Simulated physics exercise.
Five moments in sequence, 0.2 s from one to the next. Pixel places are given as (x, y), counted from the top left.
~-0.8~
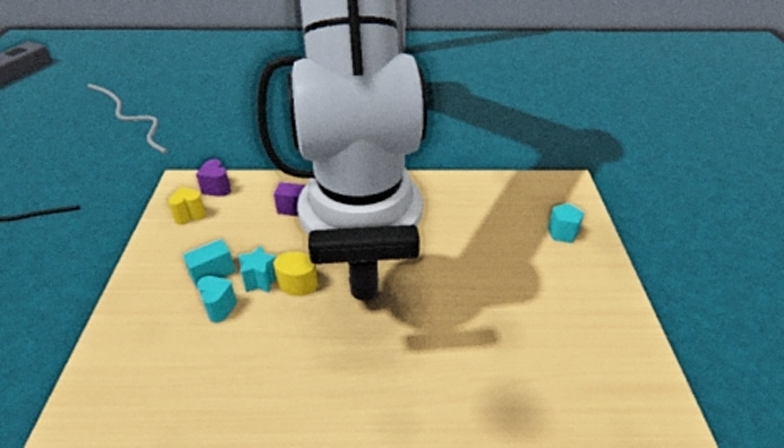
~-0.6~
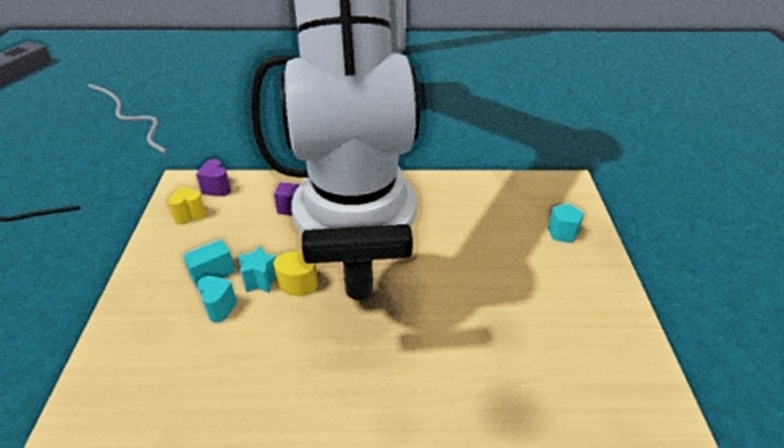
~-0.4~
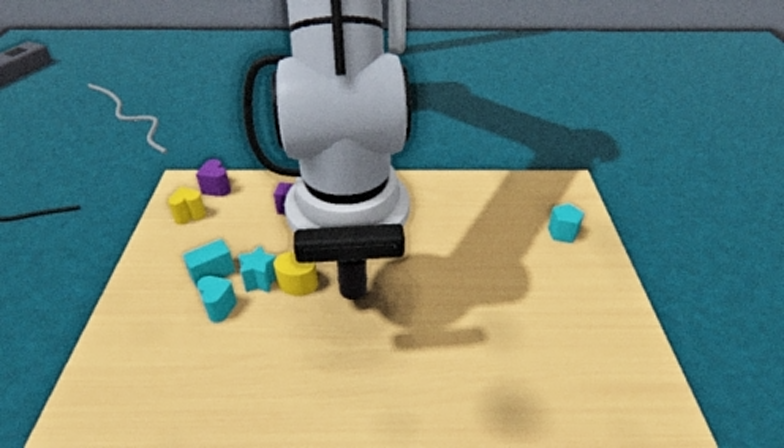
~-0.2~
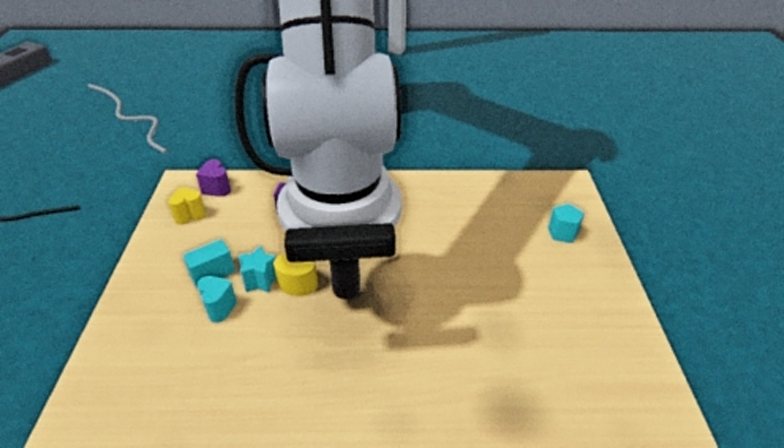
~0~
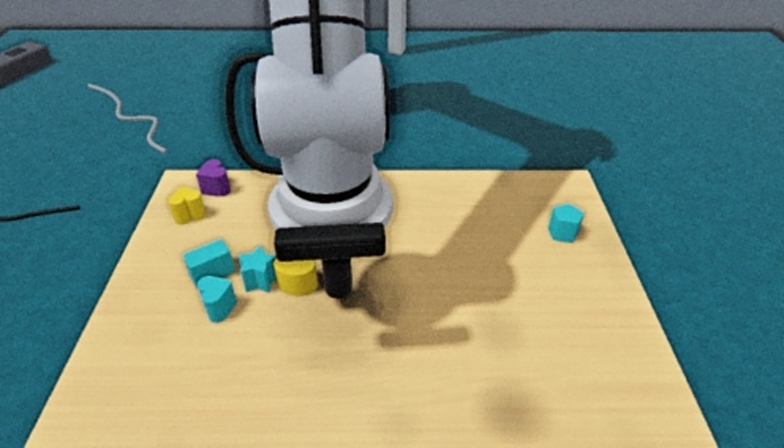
A robotic arm with a short black rod slid slowly left over a wooden board, drawing closer to the yellow block beside three turquoise ones, while all the visible blocks stayed still.
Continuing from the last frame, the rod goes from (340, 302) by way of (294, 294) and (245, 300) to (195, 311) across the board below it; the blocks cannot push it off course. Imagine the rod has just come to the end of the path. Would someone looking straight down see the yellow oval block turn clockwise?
Final answer: Yes.
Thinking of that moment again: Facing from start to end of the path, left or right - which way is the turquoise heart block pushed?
Facing the way the path runs, start to end, you'll find the turquoise heart block has shifted left.
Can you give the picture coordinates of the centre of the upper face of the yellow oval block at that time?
The middle of its top is at (270, 249).
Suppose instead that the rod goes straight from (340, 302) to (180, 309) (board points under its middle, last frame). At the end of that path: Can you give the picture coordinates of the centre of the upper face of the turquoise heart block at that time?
Put as a pixel place, it's (141, 297).
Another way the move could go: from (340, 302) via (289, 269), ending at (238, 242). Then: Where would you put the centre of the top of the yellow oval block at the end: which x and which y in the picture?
Its top centre is at about (202, 229).
The first path, step by step. One third of the way, rod at (292, 281); turquoise star-shaped block at (242, 255), turned 35° anticlockwise; yellow oval block at (275, 252), turned 30° clockwise.
Two thirds of the way, rod at (242, 287); turquoise heart block at (206, 289); turquoise star-shaped block at (239, 254), turned 35° anticlockwise; yellow oval block at (270, 249), turned 45° clockwise.
At the end, rod at (190, 298); turquoise rectangle in place; turquoise heart block at (162, 308), turned 55° anticlockwise; turquoise star-shaped block at (239, 254), turned 35° anticlockwise; yellow oval block at (270, 249), turned 45° clockwise.
